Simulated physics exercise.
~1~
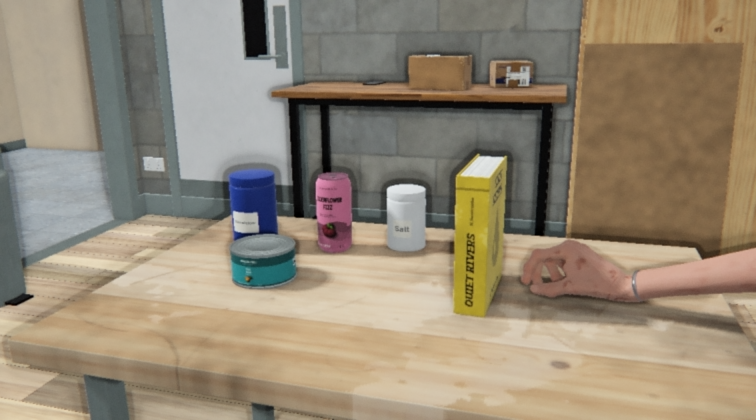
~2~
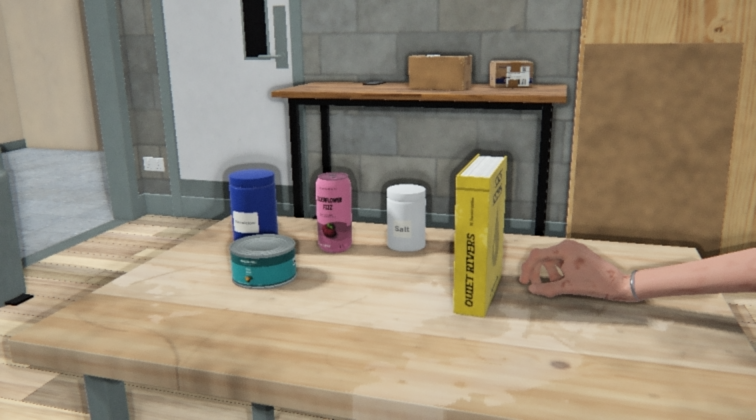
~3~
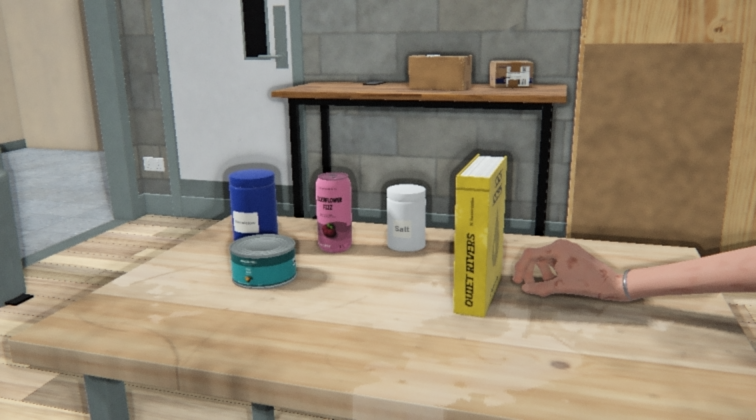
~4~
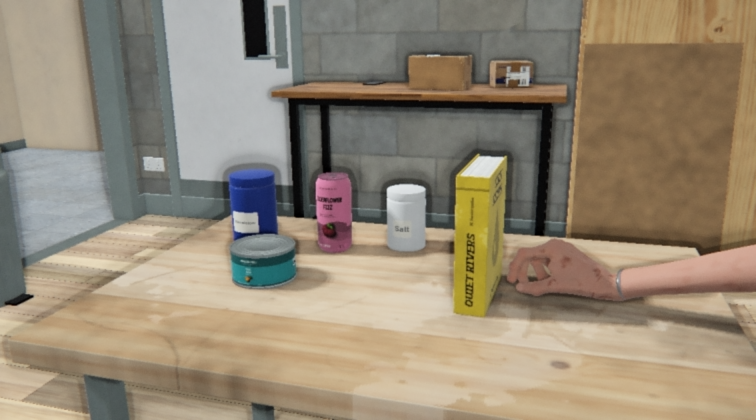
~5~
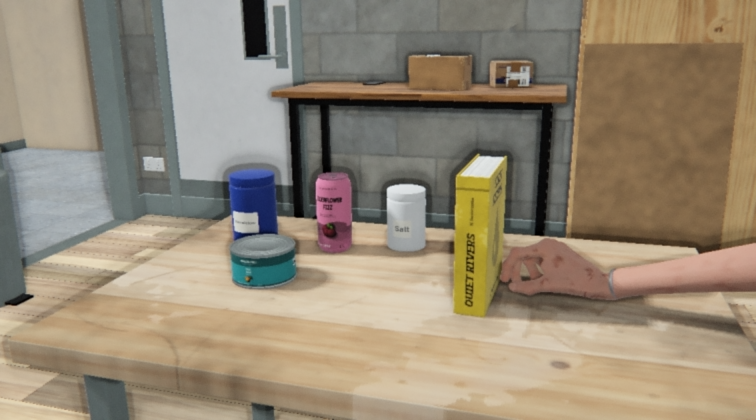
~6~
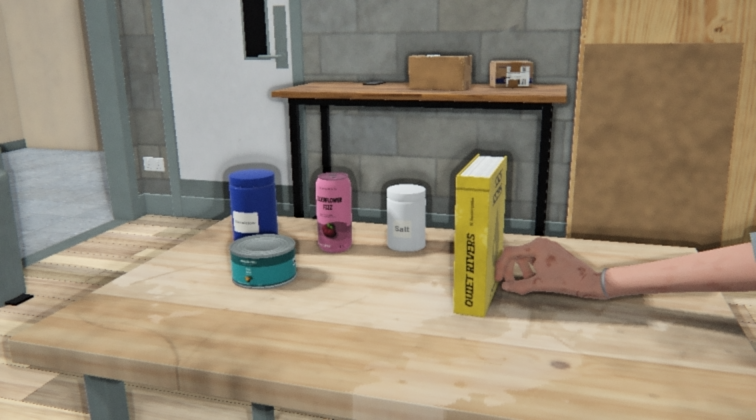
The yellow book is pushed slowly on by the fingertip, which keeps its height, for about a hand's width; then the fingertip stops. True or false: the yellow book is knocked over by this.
False.
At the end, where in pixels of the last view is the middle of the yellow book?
It ends up near (409, 225).
Then, 0.40 s later than the last frame, yellow book moved a little near (462, 229).
Then, 0.80 s later than the last frame, yellow book moved a little near (439, 227).
Then, 1.20 s later than the last frame, yellow book moved about its own width near (417, 225).
When it is over, moved from the start, yellow book. End places, in pixels of the last picture, yellow book near (409, 225).
